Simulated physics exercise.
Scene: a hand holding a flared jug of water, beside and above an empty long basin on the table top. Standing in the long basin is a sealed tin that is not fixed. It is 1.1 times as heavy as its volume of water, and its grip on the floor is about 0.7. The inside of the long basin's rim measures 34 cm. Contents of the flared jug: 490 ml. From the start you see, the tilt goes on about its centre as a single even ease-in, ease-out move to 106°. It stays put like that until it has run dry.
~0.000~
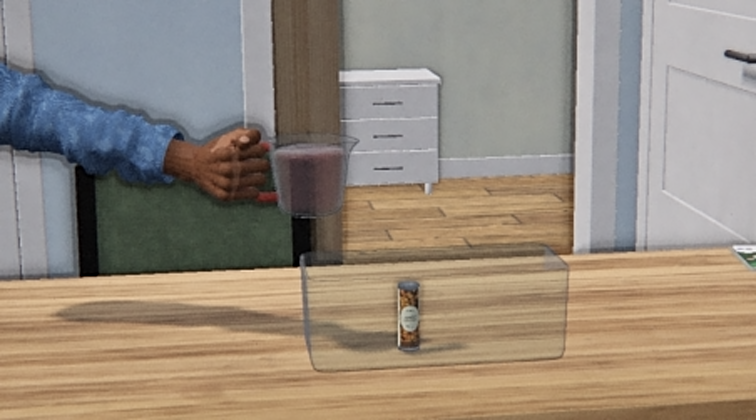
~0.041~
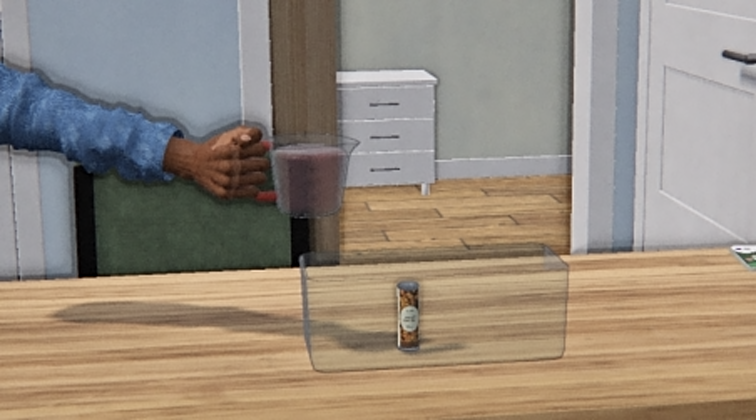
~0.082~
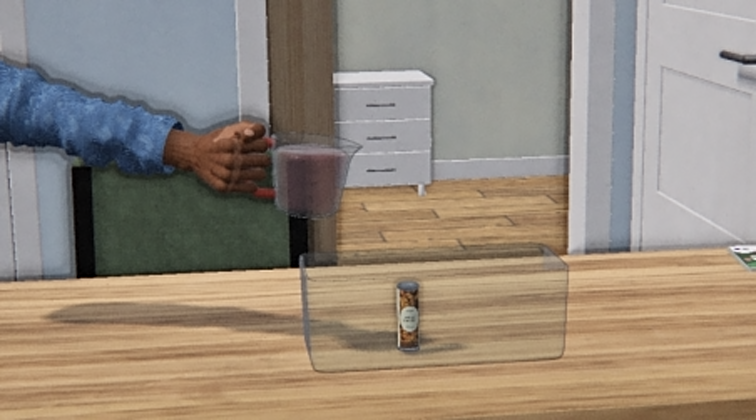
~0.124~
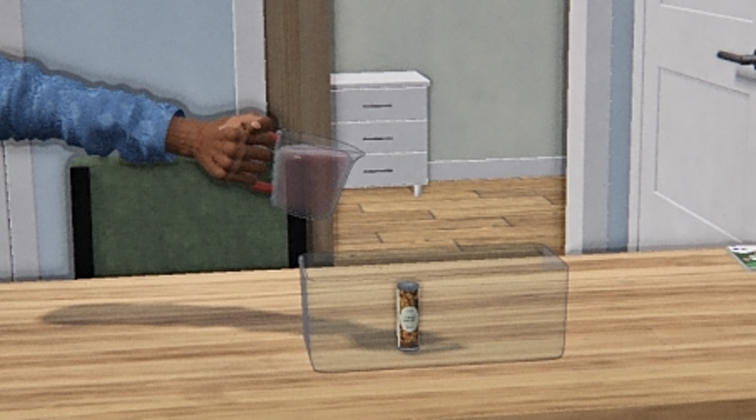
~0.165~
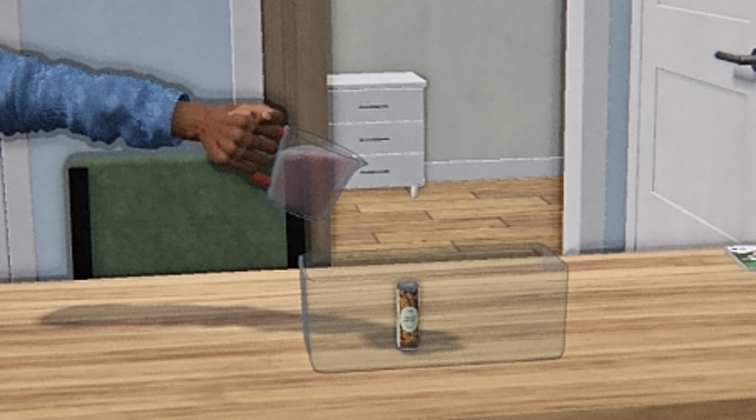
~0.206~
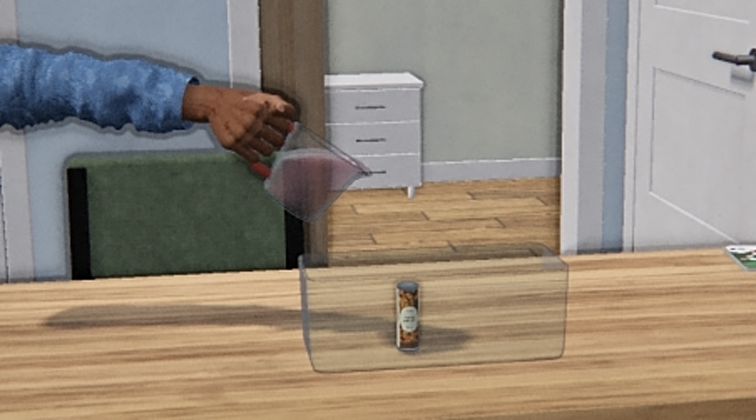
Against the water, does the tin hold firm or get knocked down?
It gets knocked down.
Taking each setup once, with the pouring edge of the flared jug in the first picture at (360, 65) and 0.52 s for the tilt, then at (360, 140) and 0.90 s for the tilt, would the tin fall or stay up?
First it stays on its base; then it tips over.
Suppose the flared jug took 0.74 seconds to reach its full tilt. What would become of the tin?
So the tin will tip over.
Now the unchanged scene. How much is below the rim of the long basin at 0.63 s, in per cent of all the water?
I'd put it at roughly 88 per cent.
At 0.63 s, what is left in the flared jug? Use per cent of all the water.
Remaining share: Approx. 4 %.
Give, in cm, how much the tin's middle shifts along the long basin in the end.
Looks like roughly 8.0 cm in total.
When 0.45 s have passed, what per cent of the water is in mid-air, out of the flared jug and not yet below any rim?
About 30 per cent.
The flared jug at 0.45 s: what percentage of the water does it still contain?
36 %.
After 0.45 s the tilt is 101° and 37 per cent is still to pour; the tin stands where it began.
After 0.63 s the tilt is 106° and 4 per cent is still to pour; the tin leans 10°.
After 0.82 s the tilt is 106° and 0 per cent is still to pour; the tin lies on its side.
After 1.02 s the tilt is 106° and 0 per cent is still to pour; the tin lies on its side.
In the end the tin lies on its side.
